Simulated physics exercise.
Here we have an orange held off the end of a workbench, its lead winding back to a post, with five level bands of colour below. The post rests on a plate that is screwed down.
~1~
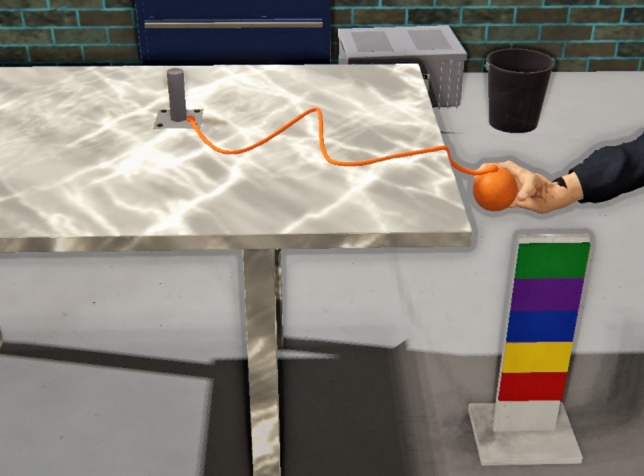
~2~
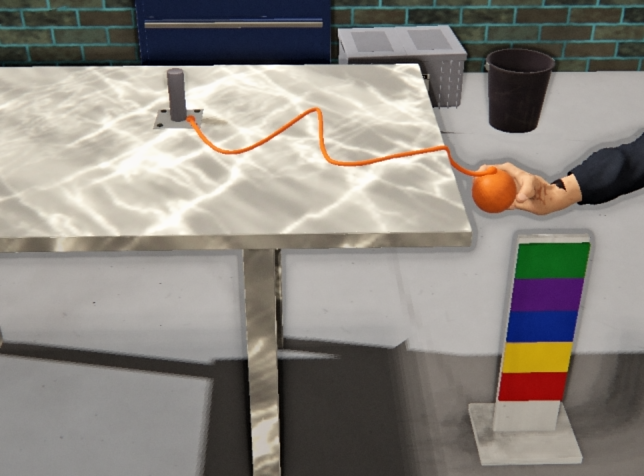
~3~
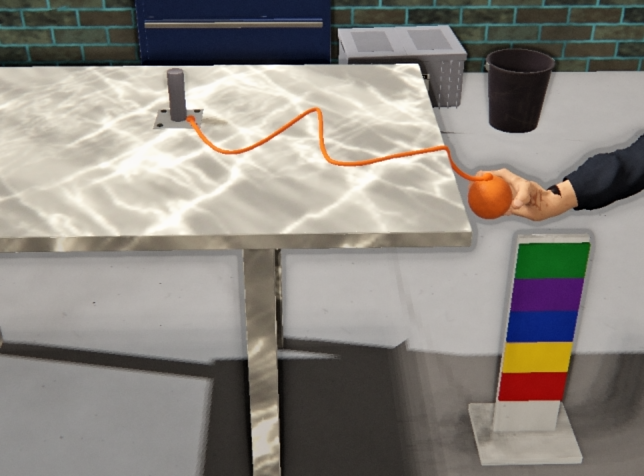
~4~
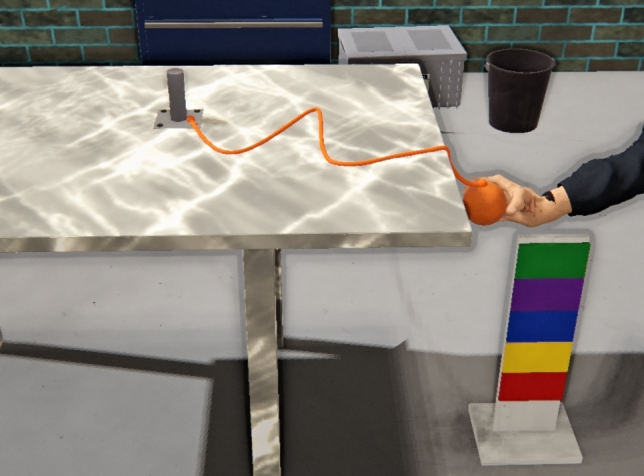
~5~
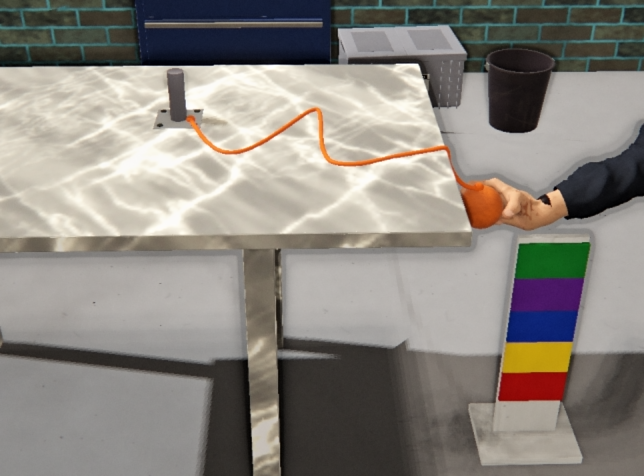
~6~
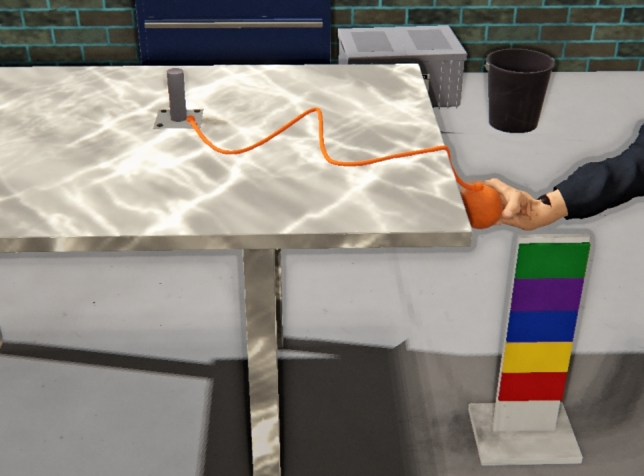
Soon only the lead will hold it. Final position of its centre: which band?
Band: Red.
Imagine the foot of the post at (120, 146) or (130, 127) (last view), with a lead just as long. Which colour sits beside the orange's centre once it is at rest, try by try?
For the first spot, yellow; for the second, yellow.
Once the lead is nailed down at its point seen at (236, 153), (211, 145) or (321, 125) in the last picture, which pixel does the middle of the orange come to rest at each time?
It would sit near (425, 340) the first time, (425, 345) the second and (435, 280) the third.
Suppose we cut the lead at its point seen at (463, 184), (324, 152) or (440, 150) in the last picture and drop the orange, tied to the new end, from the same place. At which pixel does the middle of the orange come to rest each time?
Case by case: Close to (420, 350), (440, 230) and (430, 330).
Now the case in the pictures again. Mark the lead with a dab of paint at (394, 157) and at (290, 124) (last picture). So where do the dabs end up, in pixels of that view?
In that view they sit near (433, 274) and near (368, 132).
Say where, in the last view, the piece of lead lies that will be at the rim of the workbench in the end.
Roughly (321, 123).
Soon after, orange near (442, 365); level with yellow.
After that, orange near (413, 369); level with red.
In the end, orange near (422, 376); level with red. At red.
